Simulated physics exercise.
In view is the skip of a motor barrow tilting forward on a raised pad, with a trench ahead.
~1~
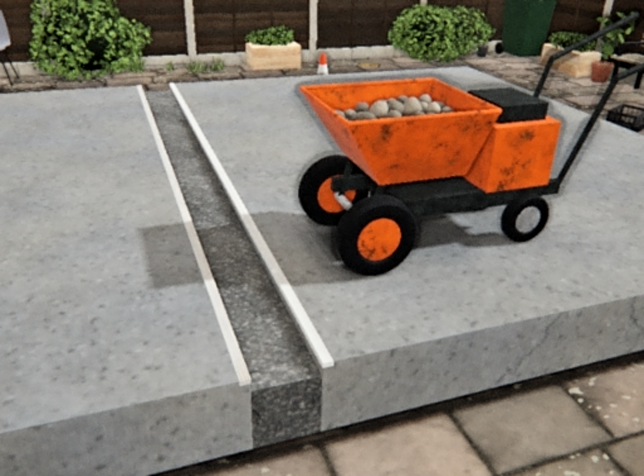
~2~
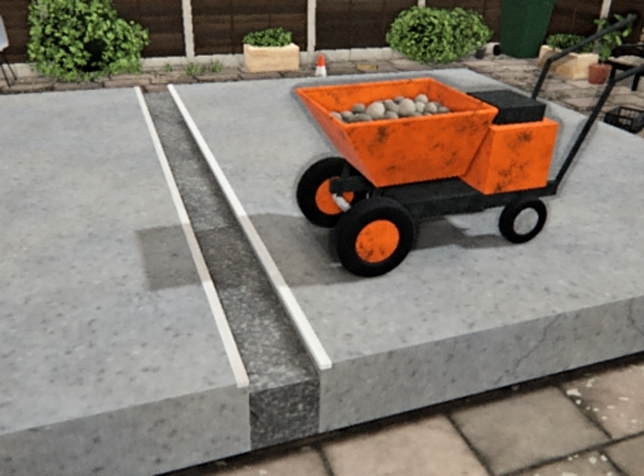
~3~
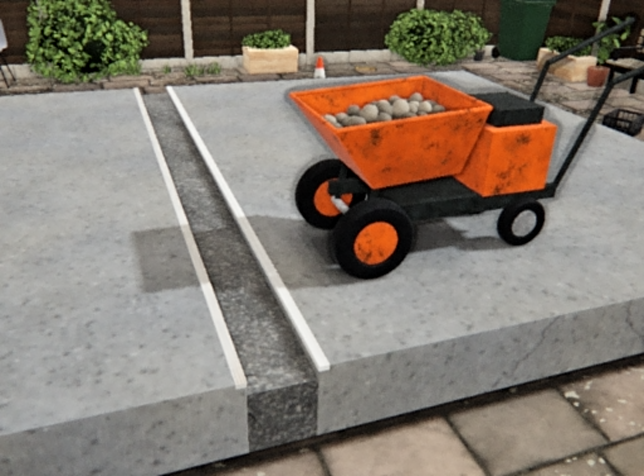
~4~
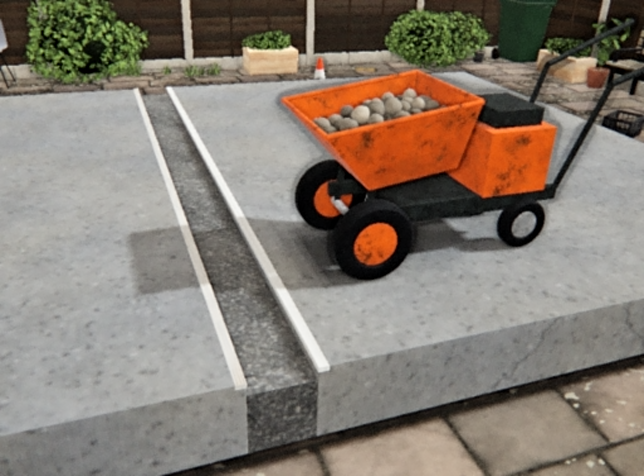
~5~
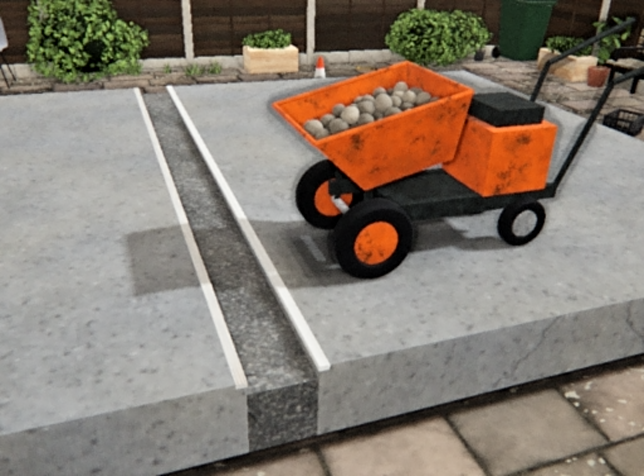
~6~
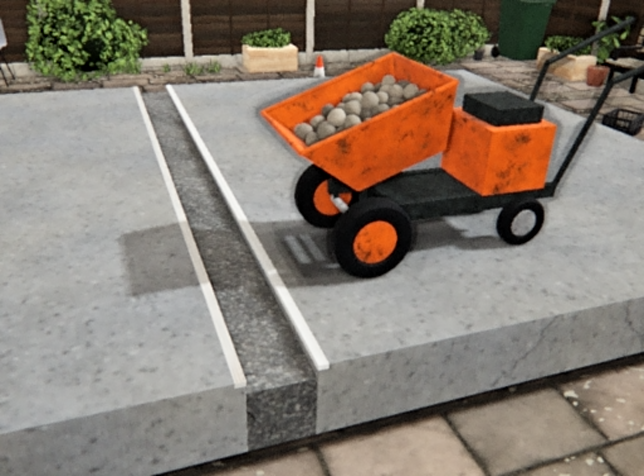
An orange motor barrow loaded with rounded pebbles standing still on a raised grey pad, its skip gradually tilting forward toward the left.
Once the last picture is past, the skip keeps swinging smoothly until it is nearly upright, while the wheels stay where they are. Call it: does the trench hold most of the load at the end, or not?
Not - it holds the smaller portion.
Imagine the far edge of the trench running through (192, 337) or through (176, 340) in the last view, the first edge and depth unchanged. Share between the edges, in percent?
60 %, 70 %.
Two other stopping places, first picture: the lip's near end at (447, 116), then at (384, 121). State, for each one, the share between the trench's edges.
First spot: Roughly 20 percent; second spot: Roughly 60 percent.
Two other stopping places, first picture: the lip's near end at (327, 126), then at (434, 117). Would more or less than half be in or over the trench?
Lab note - position 1: A minority share; position 2: A minority share.
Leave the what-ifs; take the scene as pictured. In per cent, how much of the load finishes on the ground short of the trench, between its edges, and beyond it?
Short about 0 %, between about 35 %, beyond about 40 %.
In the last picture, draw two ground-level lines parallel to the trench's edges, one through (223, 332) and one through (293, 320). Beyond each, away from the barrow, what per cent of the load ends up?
Estimate, first then second: 40 %, 70 %.
Just after the last frame, skip tipped steeply; every one in the skip.
A moment on, skip tipped right over; the larger part in the skip; about a tenth in or heaped over the trench; just a few beyond it.
Further on, skip tipped right over; roughly a third in the skip; roughly a third in or heaped over the trench; roughly a third beyond it.
When it is over, skip tipped right over; roughly a quarter in the skip; roughly a third in or heaped over the trench; roughly a third beyond it.
